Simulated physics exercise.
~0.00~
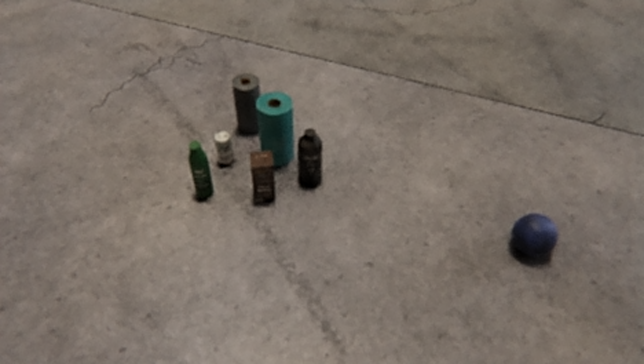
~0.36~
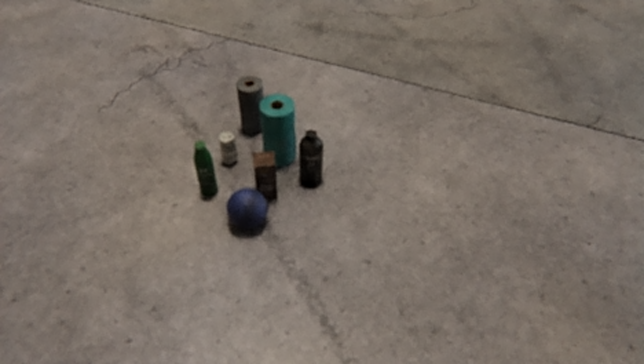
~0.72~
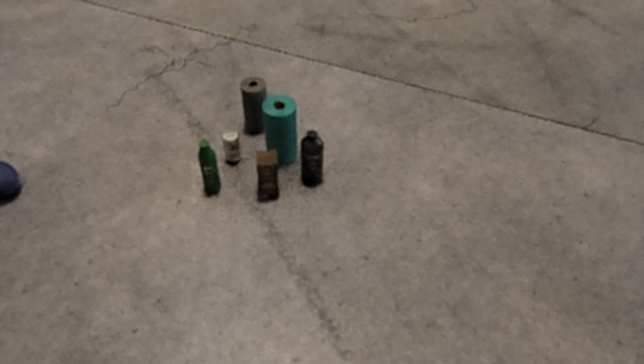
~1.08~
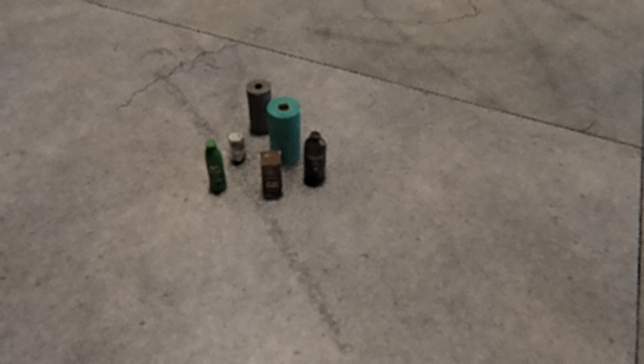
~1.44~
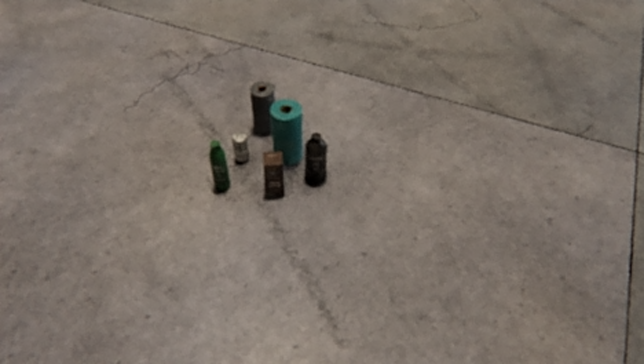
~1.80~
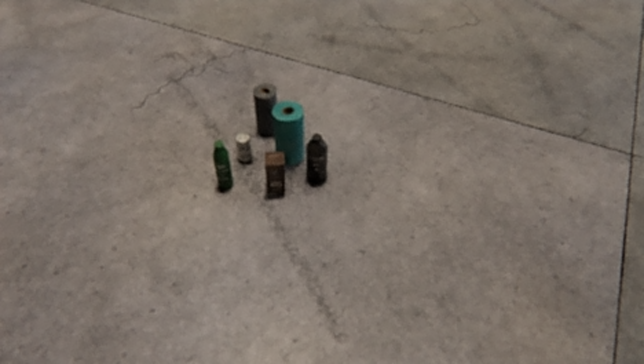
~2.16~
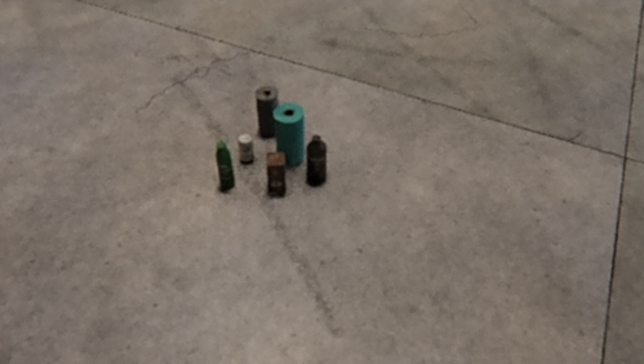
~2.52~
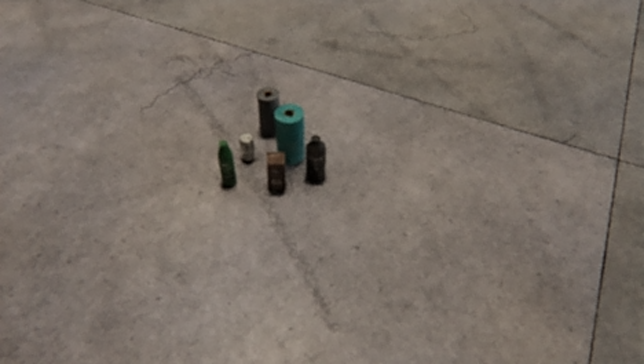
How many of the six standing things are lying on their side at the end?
None of them are. The two rolls, the two bottles, the white can and the brown carton all still stand upright after the ball has gone by.
Blue ball rolling leftward across a concrete floor, passing in front of six standing bottles, rolls and containers, which all stay upright.
